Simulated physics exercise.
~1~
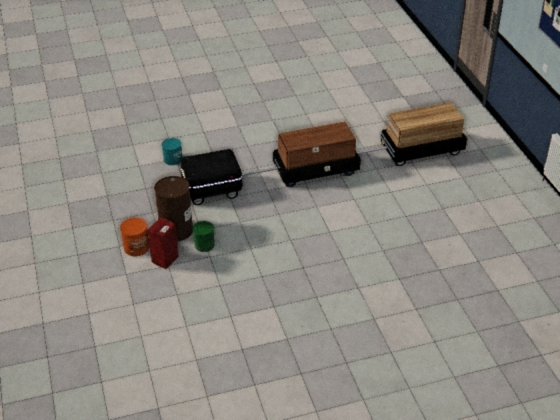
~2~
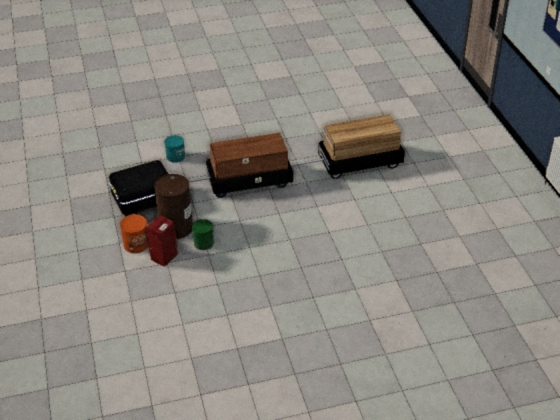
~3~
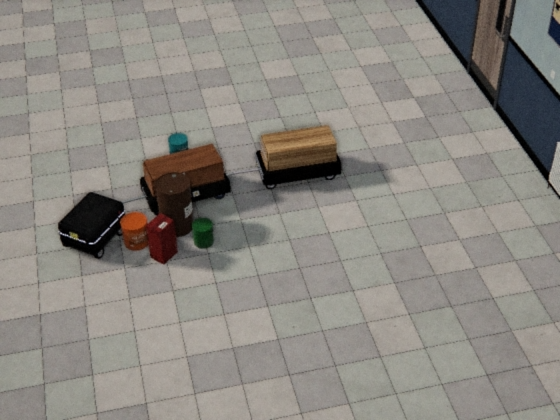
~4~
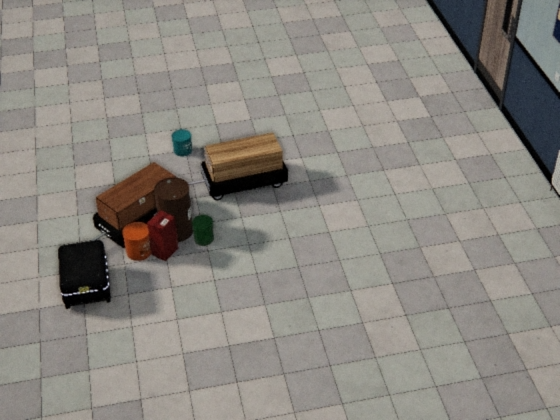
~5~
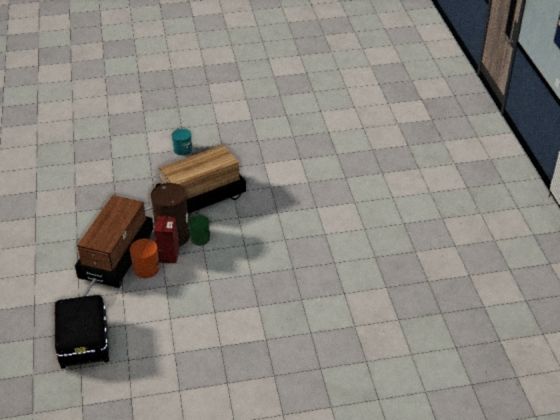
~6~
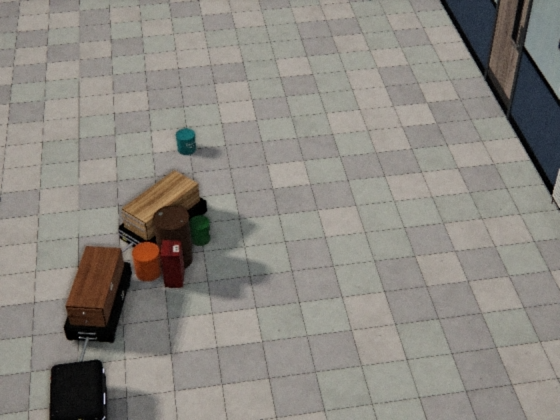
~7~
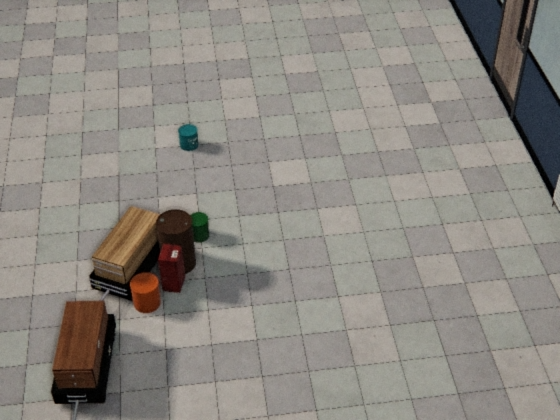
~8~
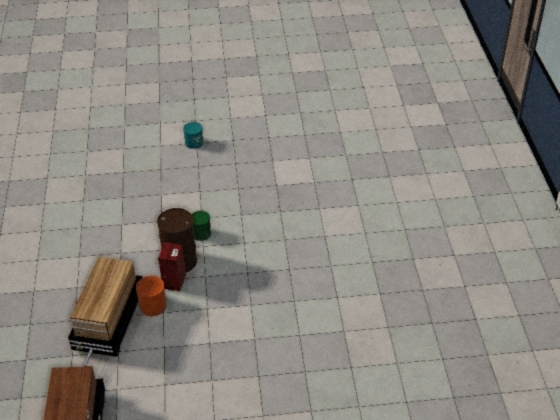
In the video, a black wheeled tug pulls two carts carrying brown and pale wooden loads leftward and around a cluster of containers toward the lower left, shifting the orange pail, brown drum and red box, which end upright, while the green and turquoise pails stay put.
